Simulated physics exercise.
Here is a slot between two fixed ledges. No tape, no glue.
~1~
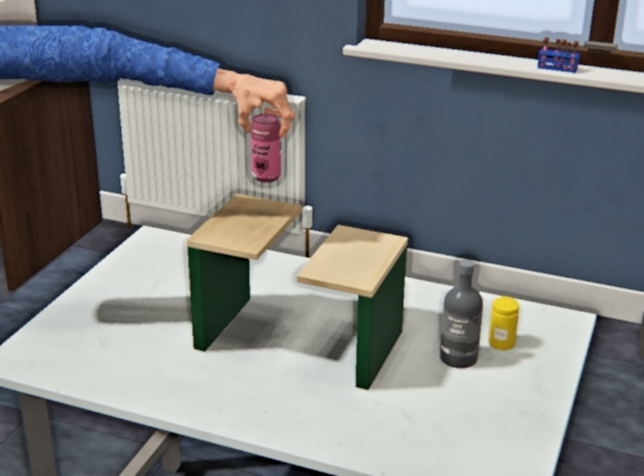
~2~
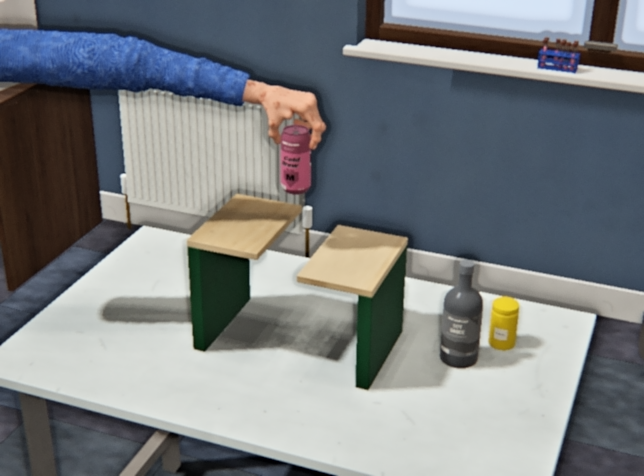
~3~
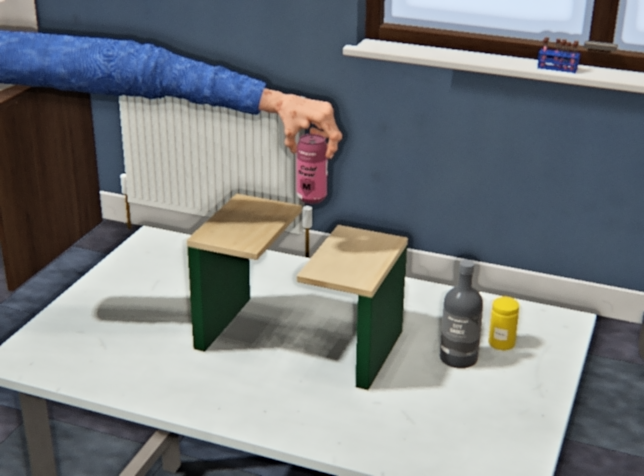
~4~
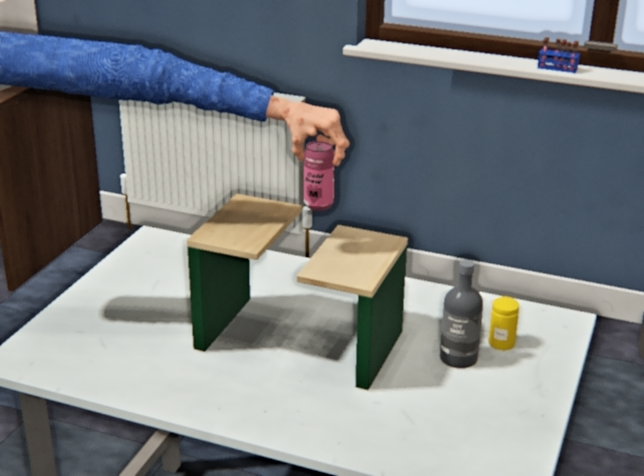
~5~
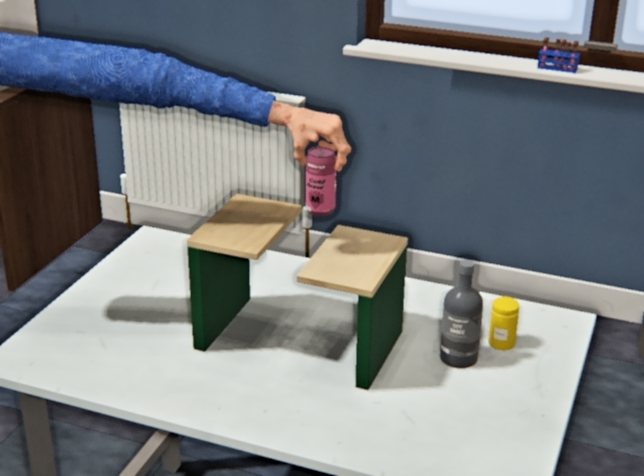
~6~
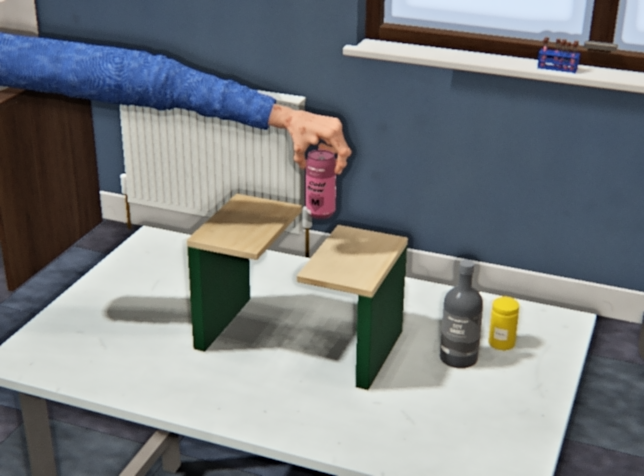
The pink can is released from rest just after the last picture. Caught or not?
The can is caught.
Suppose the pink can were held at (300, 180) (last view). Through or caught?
Then it reaches the table.
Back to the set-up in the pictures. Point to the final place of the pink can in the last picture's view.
Near (320, 221).
Then, 0.20 s on from there, pink can shifted about its own width near (321, 207).
Then, 0.30 s on from there, pink can shifted about its own width near (320, 218).
Then, 0.80 s on from there, pink can resting near (320, 220).
In the end, moved from the start, pink can; the other 2 unmoved. At the end, from the last picture's camera, pink can near (320, 221). The can lodges.
